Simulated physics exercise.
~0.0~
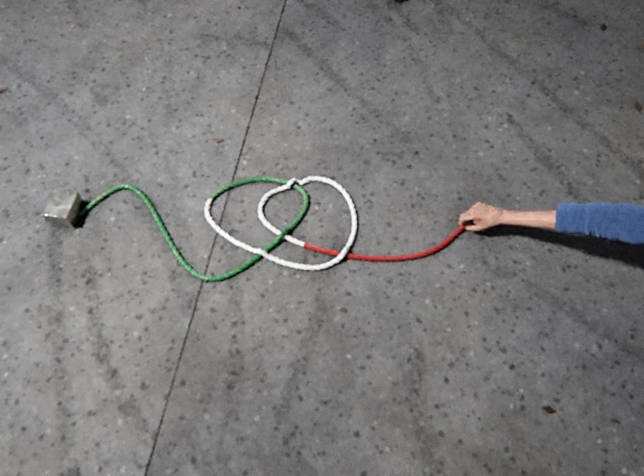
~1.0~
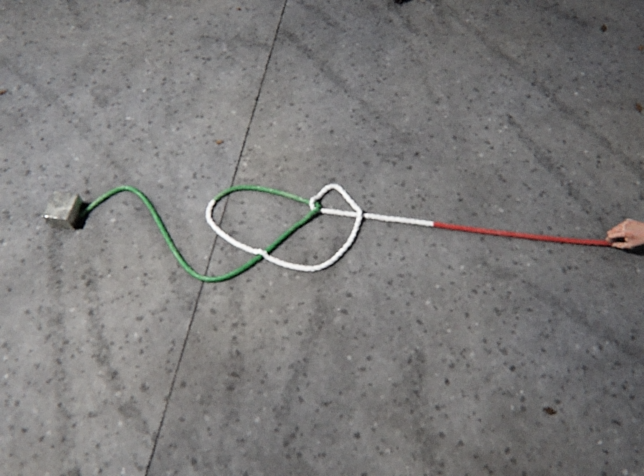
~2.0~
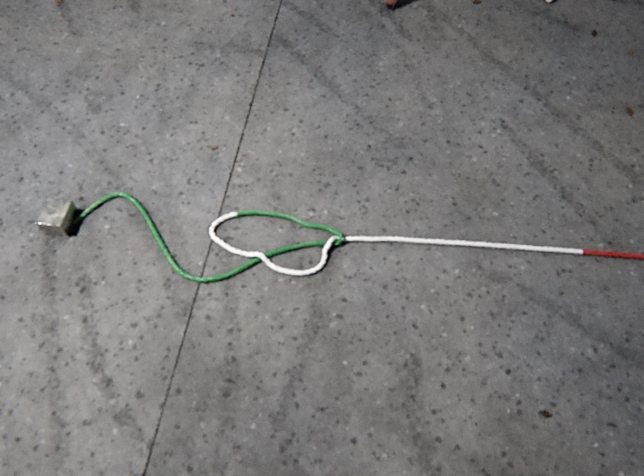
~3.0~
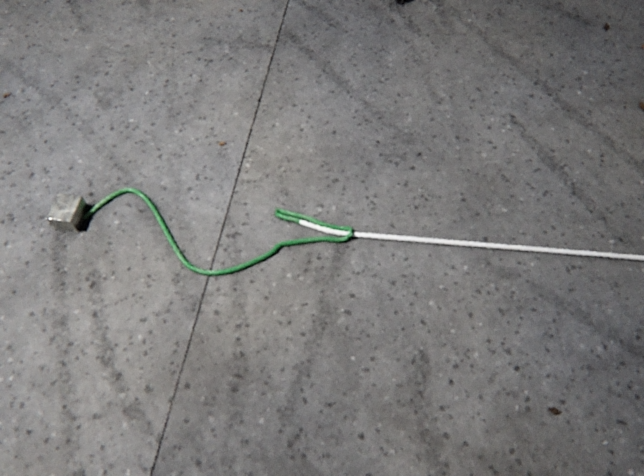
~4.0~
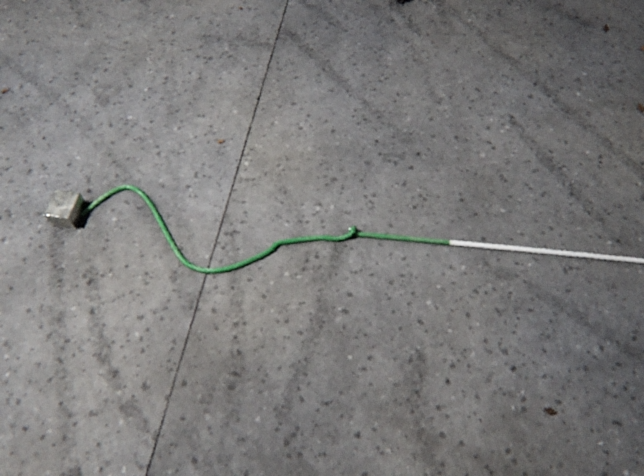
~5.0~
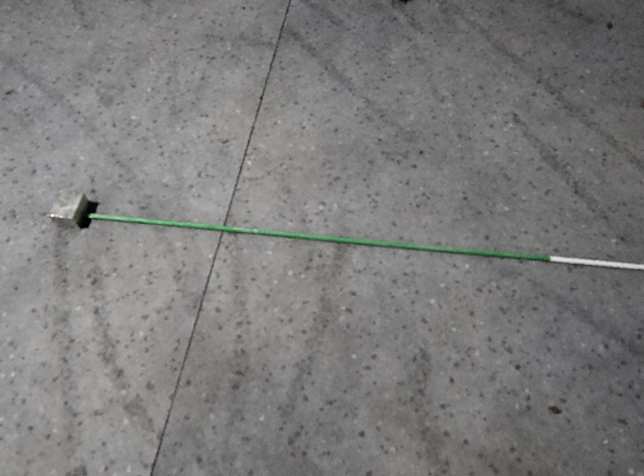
At first, a rope of green, white and red sections lies in overlapping loops on a speckled grey floor, its green left end held at a small block while a hand in a blue sleeve grips the red right end. The hand draws that end to the right and leaves view, and the loops begin to shrink. The red section slides away after it, and the white follows as the loops narrow into a slim fold. Soon only a tiny green kink remains along the curving rope. Finally the kink disappears and the rope stretches straight from the block, with no knot.
